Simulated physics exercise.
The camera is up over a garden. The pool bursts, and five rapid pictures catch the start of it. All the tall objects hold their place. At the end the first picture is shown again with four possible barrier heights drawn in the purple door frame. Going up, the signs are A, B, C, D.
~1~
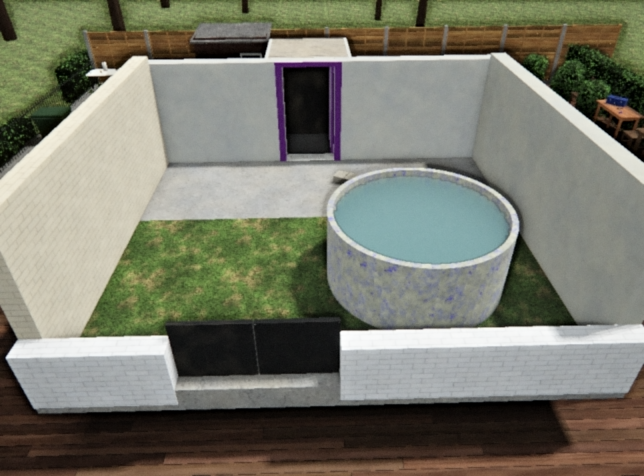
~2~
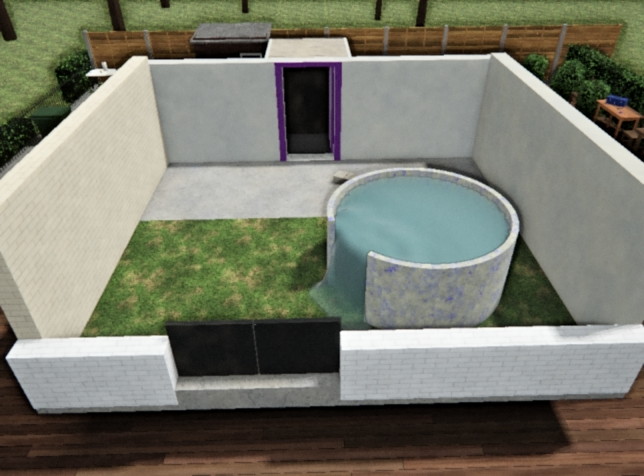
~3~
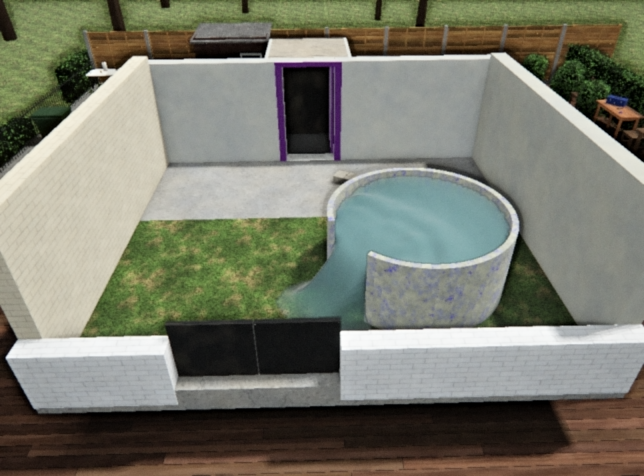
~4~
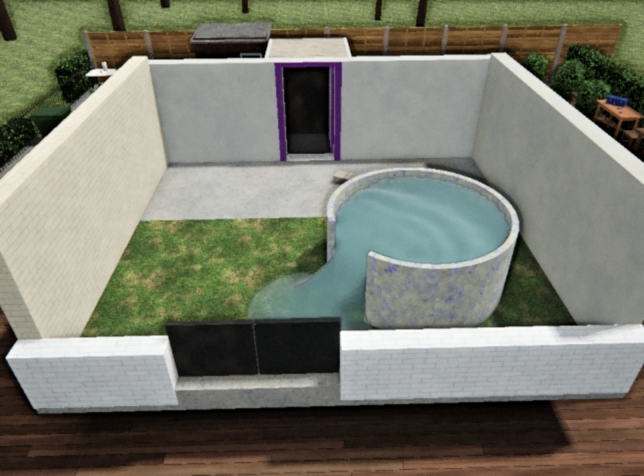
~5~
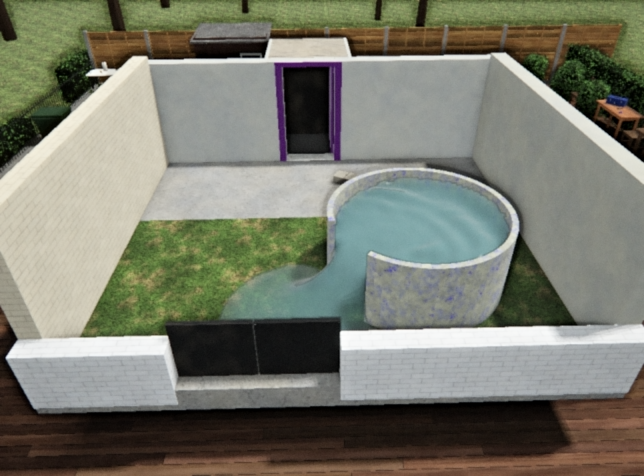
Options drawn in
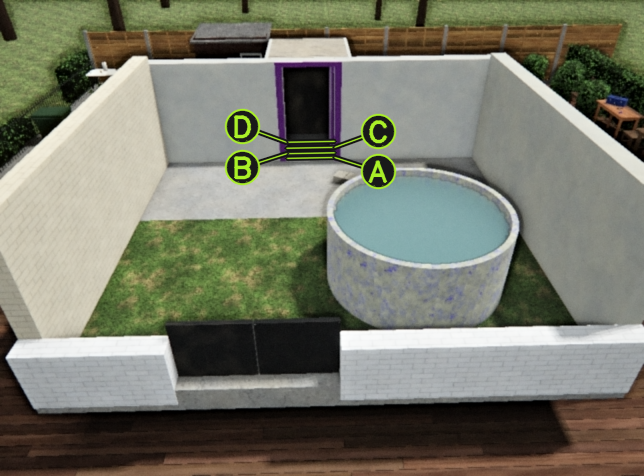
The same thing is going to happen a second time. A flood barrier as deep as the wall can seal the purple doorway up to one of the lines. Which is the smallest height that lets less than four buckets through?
That is line B.
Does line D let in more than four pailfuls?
No, not at all.
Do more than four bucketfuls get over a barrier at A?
Yes, it does.
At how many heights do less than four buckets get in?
Three of the four.
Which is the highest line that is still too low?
A it is.
On the marked copy, A at (310, 157); B at (310, 153); C at (310, 147); D at (310, 141); from the bottom up A, B, C, D.
If A is chosen, about 9 bucketfuls get in.
If B is chosen, nothing gets over.
If C is chosen, nothing gets over.
If D is chosen, nothing gets over.
